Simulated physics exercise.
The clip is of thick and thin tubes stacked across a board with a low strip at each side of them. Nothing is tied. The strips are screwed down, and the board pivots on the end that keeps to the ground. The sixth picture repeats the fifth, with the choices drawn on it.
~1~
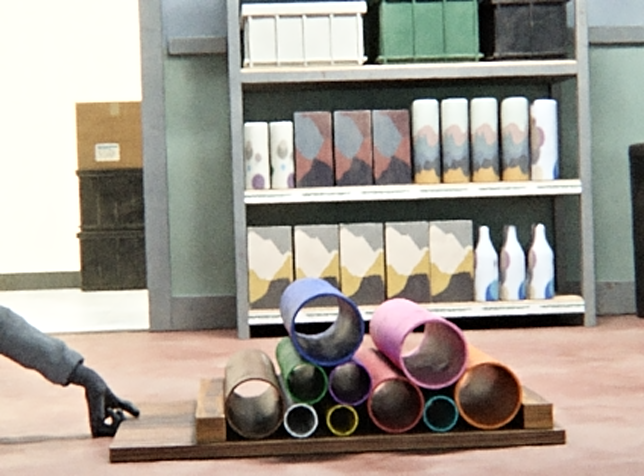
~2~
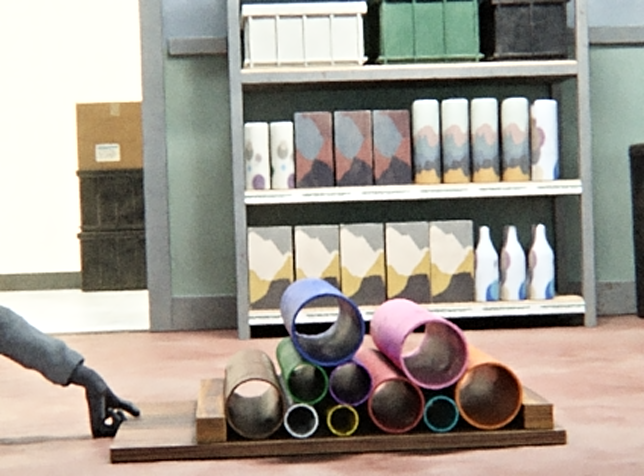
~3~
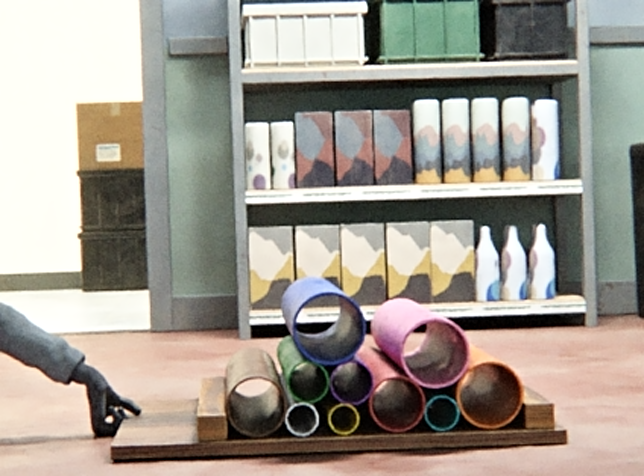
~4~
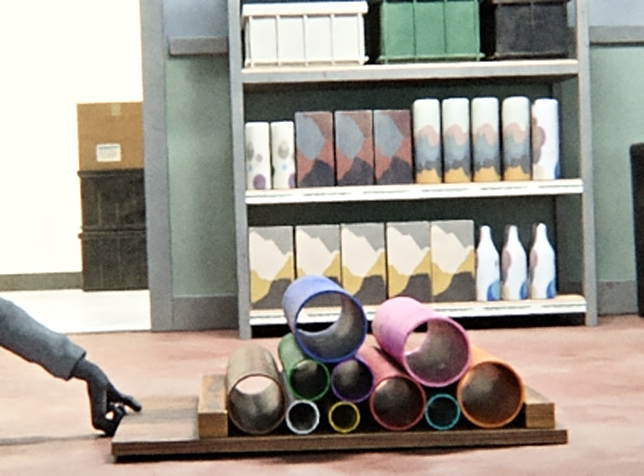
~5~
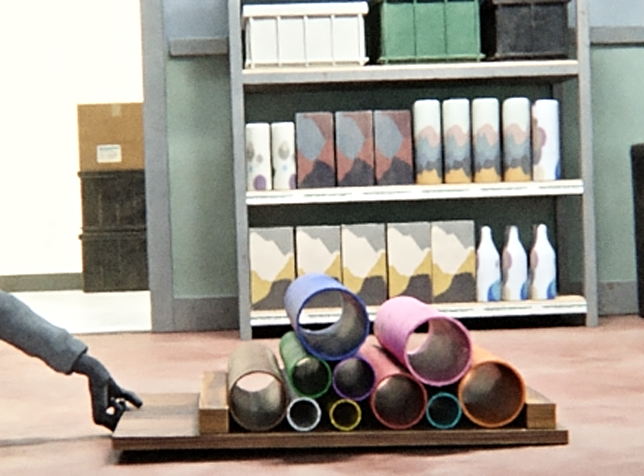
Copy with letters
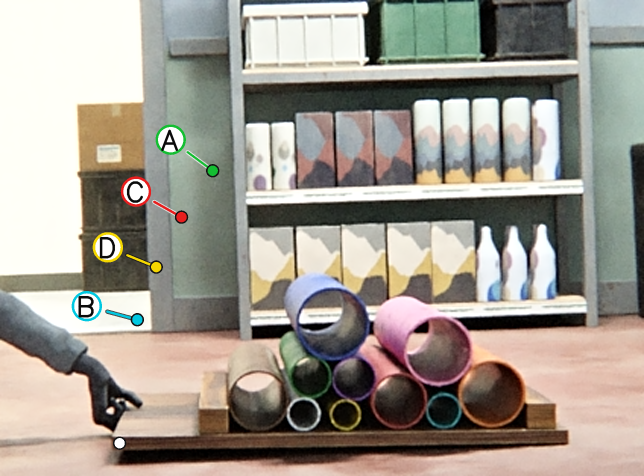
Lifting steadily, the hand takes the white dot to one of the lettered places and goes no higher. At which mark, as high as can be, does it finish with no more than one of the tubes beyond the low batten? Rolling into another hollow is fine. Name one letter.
The answer is mark A.
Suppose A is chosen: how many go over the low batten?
It comes to none.
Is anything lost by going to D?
At D: No.
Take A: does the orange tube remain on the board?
Yes.
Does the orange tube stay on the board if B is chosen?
The orange tube: Yes.
On the marked copy, A at (213, 171); B at (137, 320); C at (182, 217); D at (156, 267); the white dot at (119, 443).
Following A. Soon after the start, board at 20°.
Later, board at 38°.
In the end, board at 38°, none over the low batten.
As for the rest, B none over the low batten; C none over the low batten; D none over the low batten.
